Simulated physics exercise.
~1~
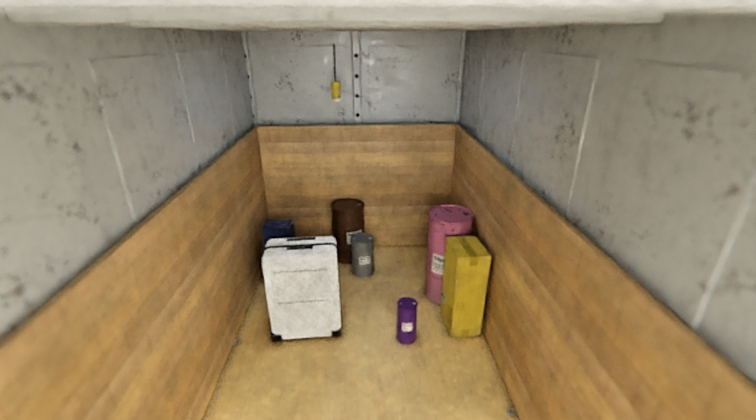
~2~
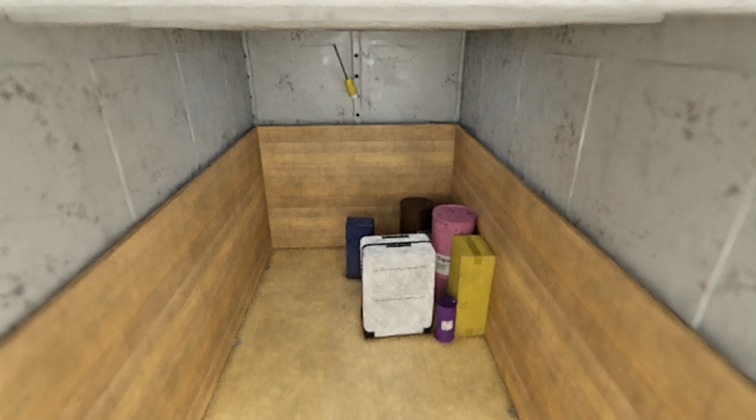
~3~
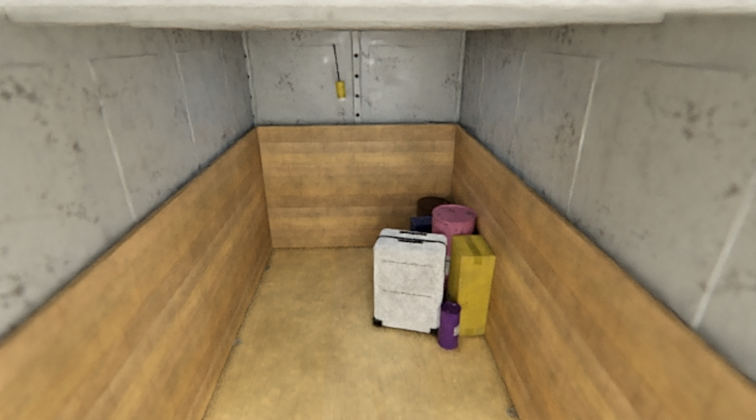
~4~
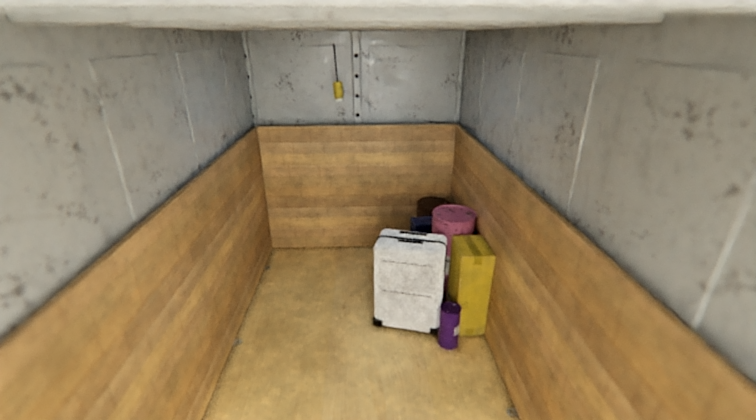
In a van's load bay, a white suitcase, drums and canisters slide right, bunching beside a yellow box and standing upright.
